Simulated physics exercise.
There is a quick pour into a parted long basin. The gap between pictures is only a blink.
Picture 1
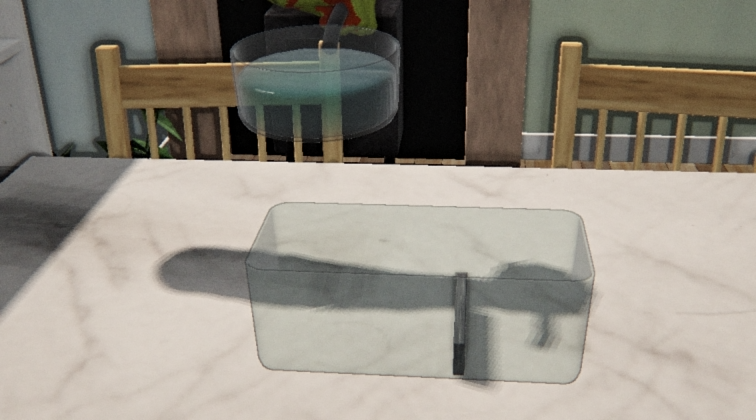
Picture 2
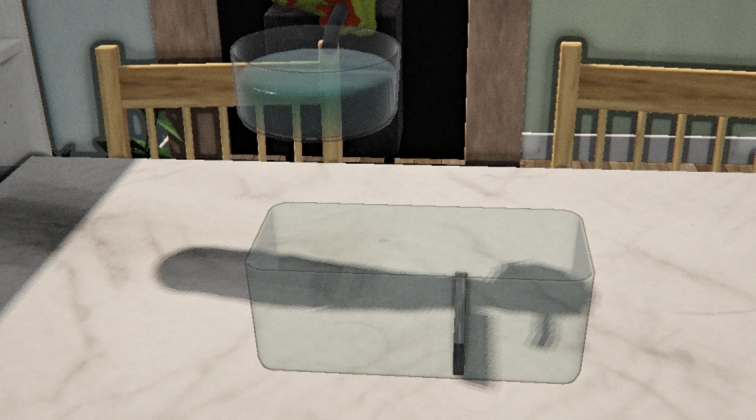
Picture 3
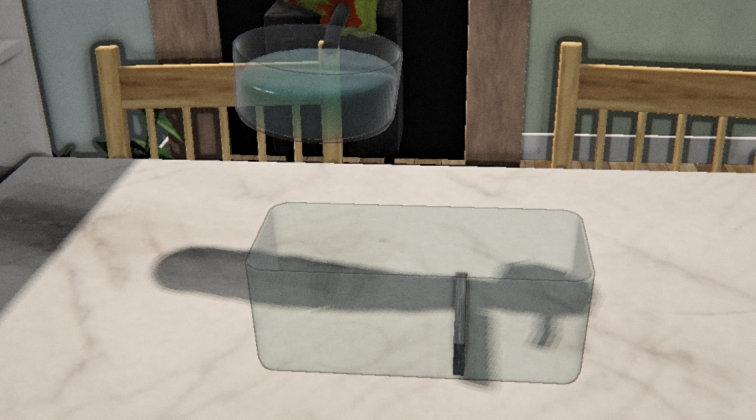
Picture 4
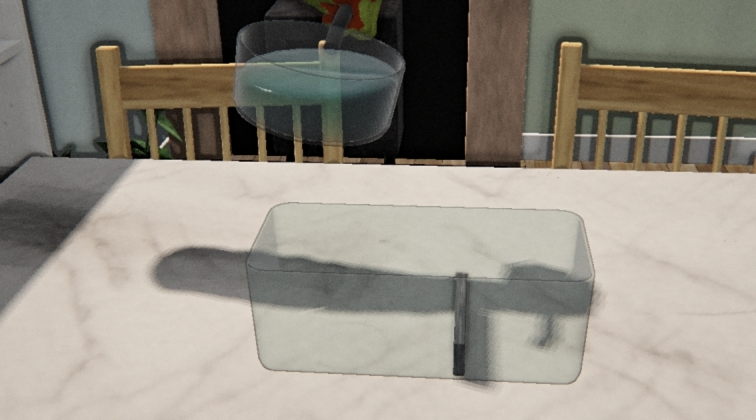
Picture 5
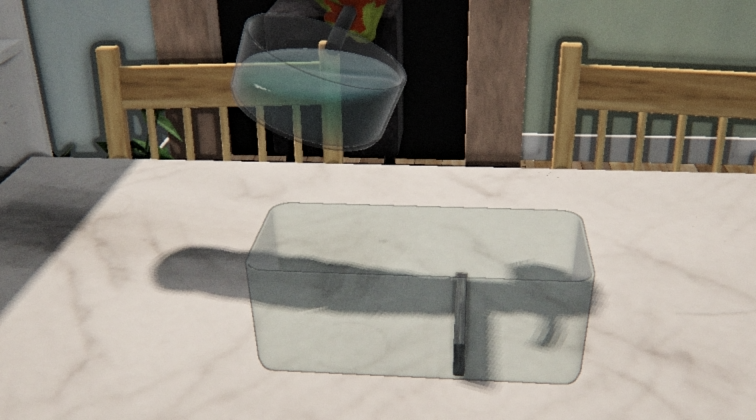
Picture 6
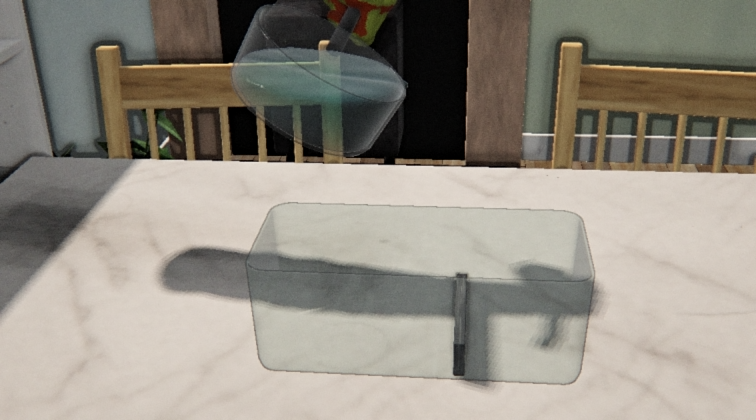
A clear round bowl of bluish liquid hung above a pale marble table, level at first, then tilted steadily down to the right, while a see-through long basin with a divider sat still below.
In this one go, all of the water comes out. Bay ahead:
I foresee the left area holding the largest share.
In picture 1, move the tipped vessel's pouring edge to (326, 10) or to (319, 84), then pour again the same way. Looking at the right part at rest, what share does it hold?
The first start yields 15 per cent, the second 15 per cent.
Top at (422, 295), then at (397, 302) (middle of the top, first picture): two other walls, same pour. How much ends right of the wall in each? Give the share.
First try: Roughly 80 per cent; second try: 90 per cent.
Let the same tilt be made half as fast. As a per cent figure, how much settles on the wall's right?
Near 55 parts in a hundred.
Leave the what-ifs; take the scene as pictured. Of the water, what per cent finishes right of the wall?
Some 35 parts in a hundred.
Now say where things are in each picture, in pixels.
Tilt 0°; pouring edge (398, 50); surface from (241, 68) to (396, 70); the long basin's rim runs from (259, 235) to (587, 246); the wall's top is at (461, 307), in the first picture.
Tilt 1°; pouring edge (399, 52); surface from (241, 68) to (396, 71), in the second picture.
Tilt 6°; pouring edge (401, 58); surface from (241, 66) to (396, 73), in the third picture.
Tilt 12°; pouring edge (403, 68); surface from (241, 65) to (399, 75), in the fourth picture.
Tilt 21°; pouring edge (404, 81); surface from (240, 63) to (401, 78), in the fifth picture.
Tilt 31°; pouring edge (403, 96); surface from (239, 59) to (398, 84); 1 per cent is over the edge, in the sixth picture.
A moment on, the tilt is 88° and 28 per cent is still to pour, 8 is left of the wall and 7 right of it.
Next, the tilt is 93° and 10 per cent is still to pour, 42 is left of the wall and 40 right of it.
Then the tilt is 93° and 3 per cent is still to pour, 55 is left of the wall and 34 right of it.
Later the tilt is 93° and 1 per cent is still to pour, 62 is left of the wall and 34 right of it.
Finally, 63 per cent lies left of the wall, 34 right of it and 2 outside.
